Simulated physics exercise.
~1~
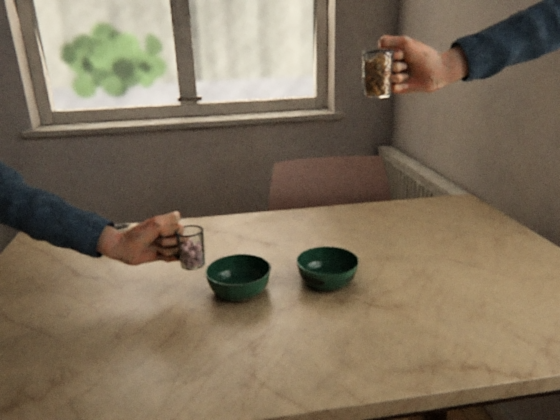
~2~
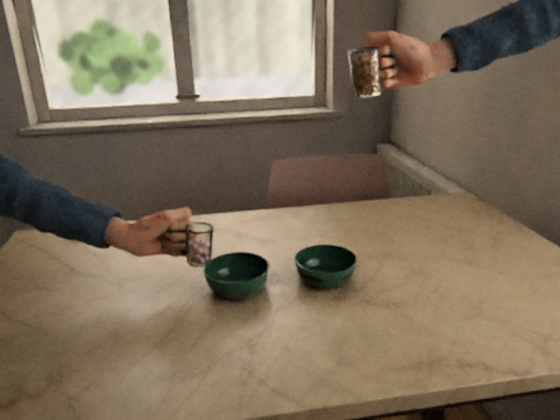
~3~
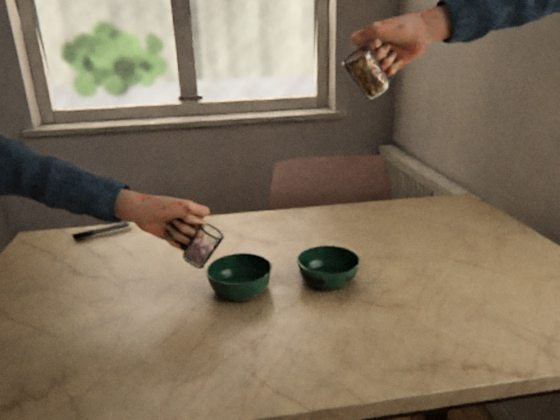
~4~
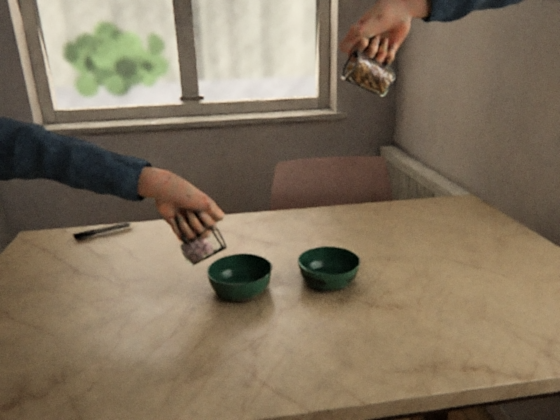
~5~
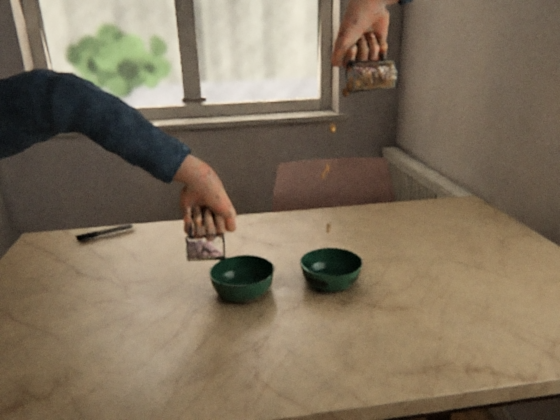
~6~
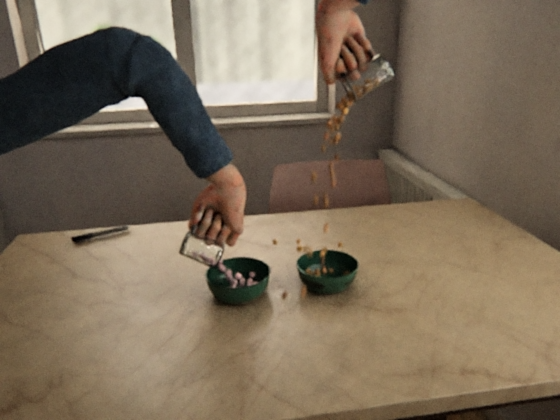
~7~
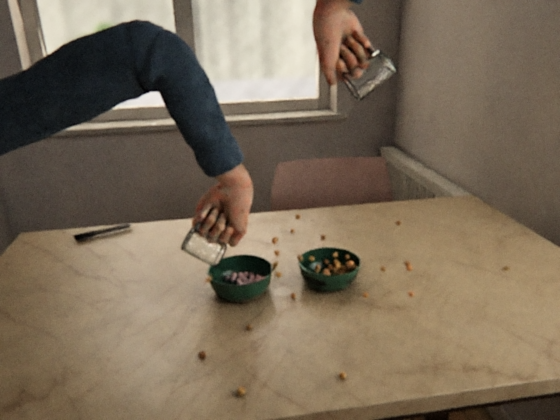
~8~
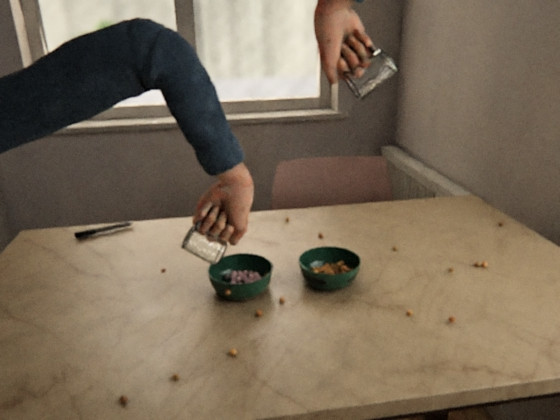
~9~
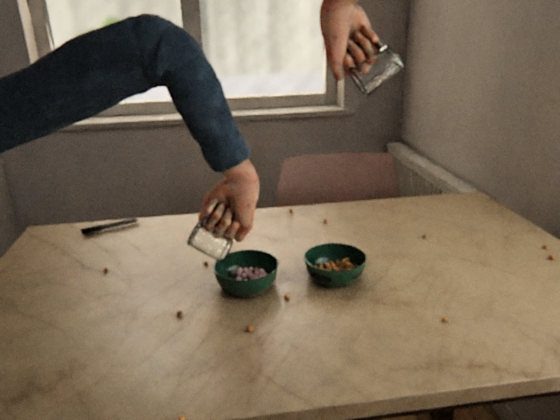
In the video, two hands tip glass cups of small pieces over two green bowls on a table, the left one held low and the right one high. The left cup's pinkish pieces land in their bowl, while some of the right cup's orange pieces end up scattered across the table.
